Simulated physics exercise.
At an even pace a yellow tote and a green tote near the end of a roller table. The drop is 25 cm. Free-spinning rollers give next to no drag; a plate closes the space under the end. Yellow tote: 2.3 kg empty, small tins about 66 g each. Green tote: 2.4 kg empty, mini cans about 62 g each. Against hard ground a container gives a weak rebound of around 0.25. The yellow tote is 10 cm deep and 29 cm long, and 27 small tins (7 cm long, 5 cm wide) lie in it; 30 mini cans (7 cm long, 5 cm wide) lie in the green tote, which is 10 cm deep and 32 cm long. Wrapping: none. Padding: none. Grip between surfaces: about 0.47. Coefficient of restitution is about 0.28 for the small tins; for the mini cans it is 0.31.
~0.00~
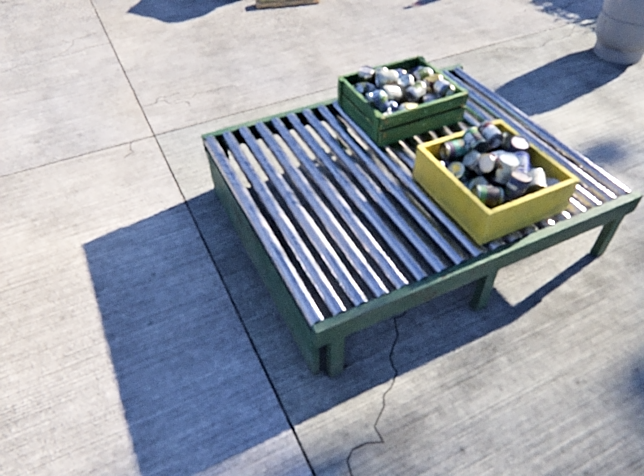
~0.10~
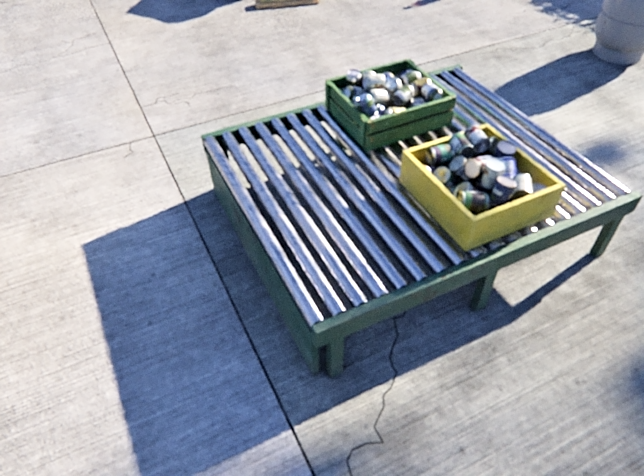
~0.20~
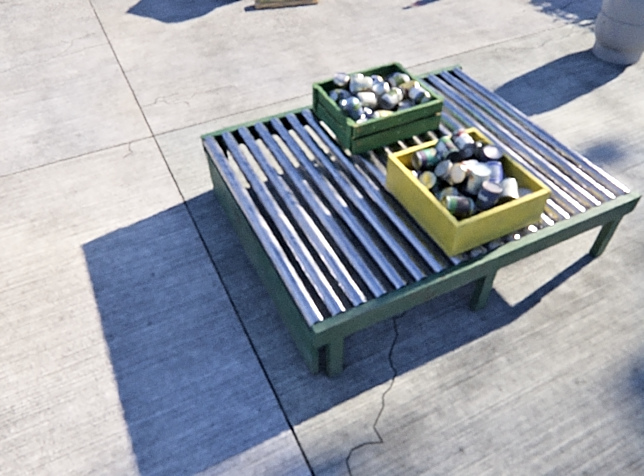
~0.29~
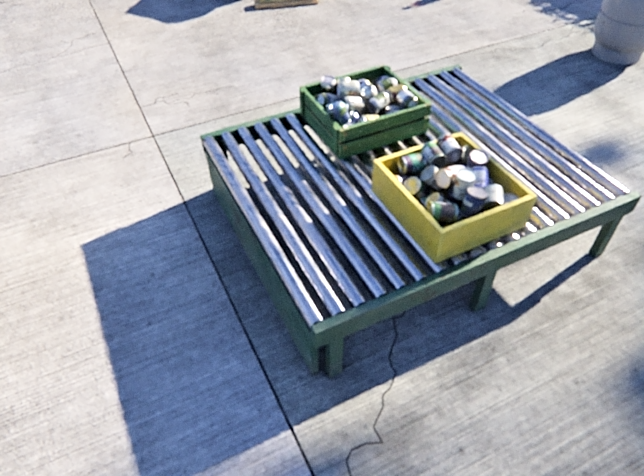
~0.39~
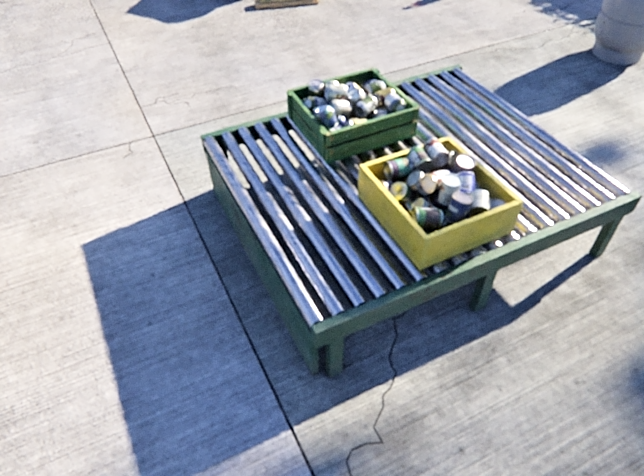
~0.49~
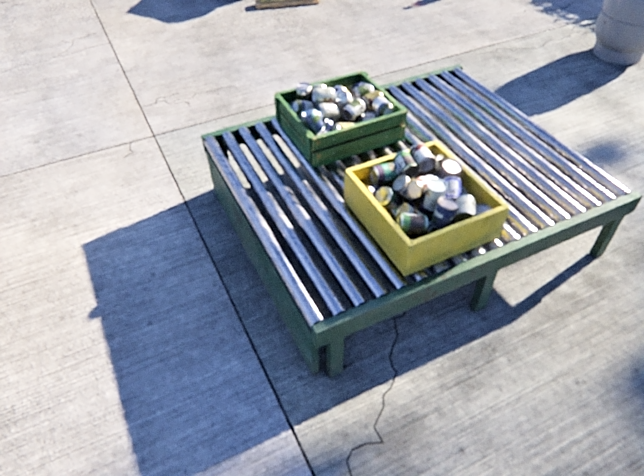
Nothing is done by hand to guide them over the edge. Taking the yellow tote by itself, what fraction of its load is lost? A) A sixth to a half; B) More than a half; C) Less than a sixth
A sixth to a half.
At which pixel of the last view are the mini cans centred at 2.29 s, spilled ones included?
Near (162, 215).
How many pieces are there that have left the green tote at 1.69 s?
Roughly 0 for the green tote.
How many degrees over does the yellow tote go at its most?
Peak lean: Roughly 50°.
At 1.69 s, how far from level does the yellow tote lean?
Its lean is roughly 50°.
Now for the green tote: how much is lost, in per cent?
I'd put the green tote at some 20 per cent.
After 0.96 s, the front runs out over the edge.
After 1.49 s, the yellow tote leans 3° with 0 of 27 out and the green tote leans 4° with 0 of 30 out.
After 1.69 s, the yellow tote leans 48° with 0 of 27 out and the green tote leans 46° with 0 of 30 out.
After 2.04 s, the yellow tote leans 45° with 7 of 27 out and the green tote leans 45° with 6 of 30 out.
When it is over (at 2.29 s), the yellow tote leans 45° with 7 of 27 out and the green tote leans 45° with 6 of 30 out. Asked share, 7 of 27, 26 per cent.
